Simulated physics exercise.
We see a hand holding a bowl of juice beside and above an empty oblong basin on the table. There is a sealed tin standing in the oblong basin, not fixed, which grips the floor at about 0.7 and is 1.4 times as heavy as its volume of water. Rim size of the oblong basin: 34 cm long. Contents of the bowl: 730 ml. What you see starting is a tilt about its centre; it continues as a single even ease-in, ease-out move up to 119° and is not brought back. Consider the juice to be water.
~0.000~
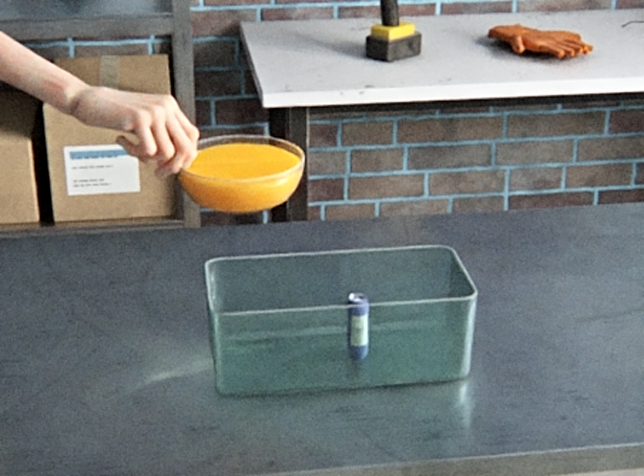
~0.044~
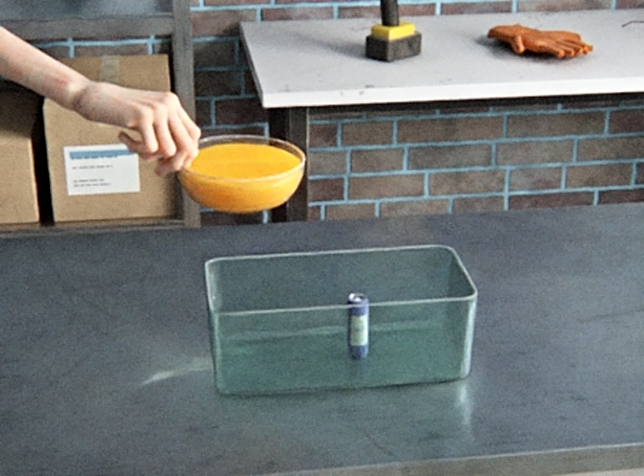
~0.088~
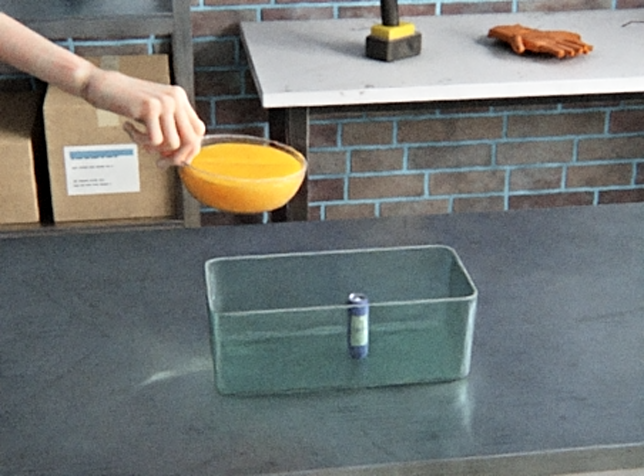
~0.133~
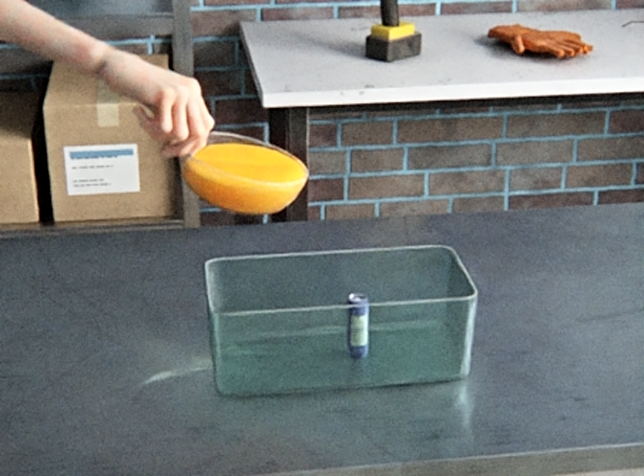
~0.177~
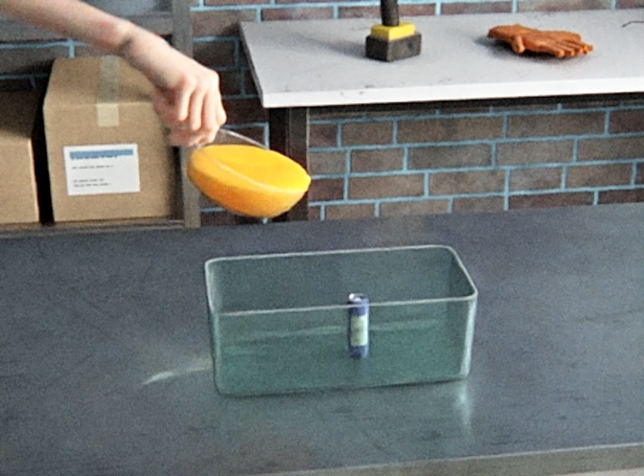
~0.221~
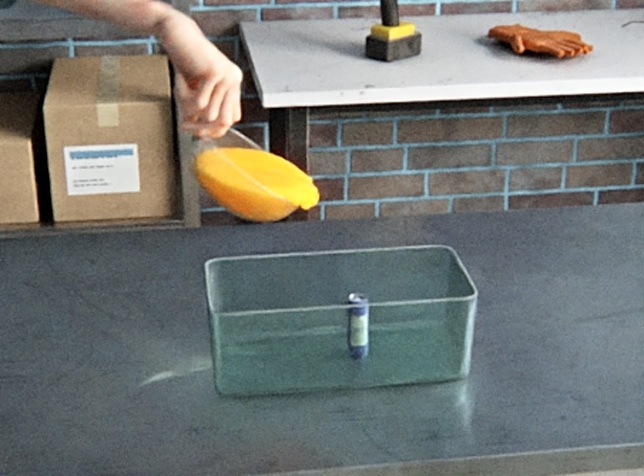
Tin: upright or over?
Bet it can't stay vertical.
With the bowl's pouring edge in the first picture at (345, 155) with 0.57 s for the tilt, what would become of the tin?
After that, the tin stays vertical.
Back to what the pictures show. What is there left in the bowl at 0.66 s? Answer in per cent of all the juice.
0 %.
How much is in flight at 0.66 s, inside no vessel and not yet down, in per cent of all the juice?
In-air share: About 2 %.
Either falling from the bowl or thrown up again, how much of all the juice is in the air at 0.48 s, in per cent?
About 22 per cent.
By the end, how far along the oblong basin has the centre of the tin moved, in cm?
Net tin displacement: Roughly 8.0 cm.
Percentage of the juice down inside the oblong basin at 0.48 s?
Near 78 in a hundred.
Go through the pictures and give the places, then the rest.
Tilt 0°; pouring edge (303, 155); surface from (177, 166) to (300, 160); the oblong basin's rim runs from (208, 287) to (464, 271); the tin's top is at (358, 300), in the first frame.
Tilt 2°; pouring edge (303, 157); surface from (178, 165) to (300, 160), in the second frame.
Tilt 7°; pouring edge (305, 163); surface from (180, 162) to (302, 163), in the third frame.
Tilt 15°; pouring edge (306, 172); surface from (183, 158) to (304, 167), in the fourth frame.
Tilt 26°; pouring edge (305, 183); surface from (187, 158) to (298, 172); 4 per cent is over the edge, in the fifth frame.
Tilt 39°; pouring edge (302, 196); surface from (192, 160) to (286, 176); 13 per cent is over the edge, in the sixth frame.
By 0.48 s the tilt is 111° and 1 per cent is still to pour; the tin stands where it began.
By 0.66 s the tilt is 119° and 0 per cent is still to pour; the tin leans 21°.
By 0.86 s the tilt is 119° and 0 per cent is still to pour; the tin lies on its side.
By 1.07 s the tilt is 119° and 0 per cent is still to pour; the tin lies on its side.
At rest the tin lies on its side.
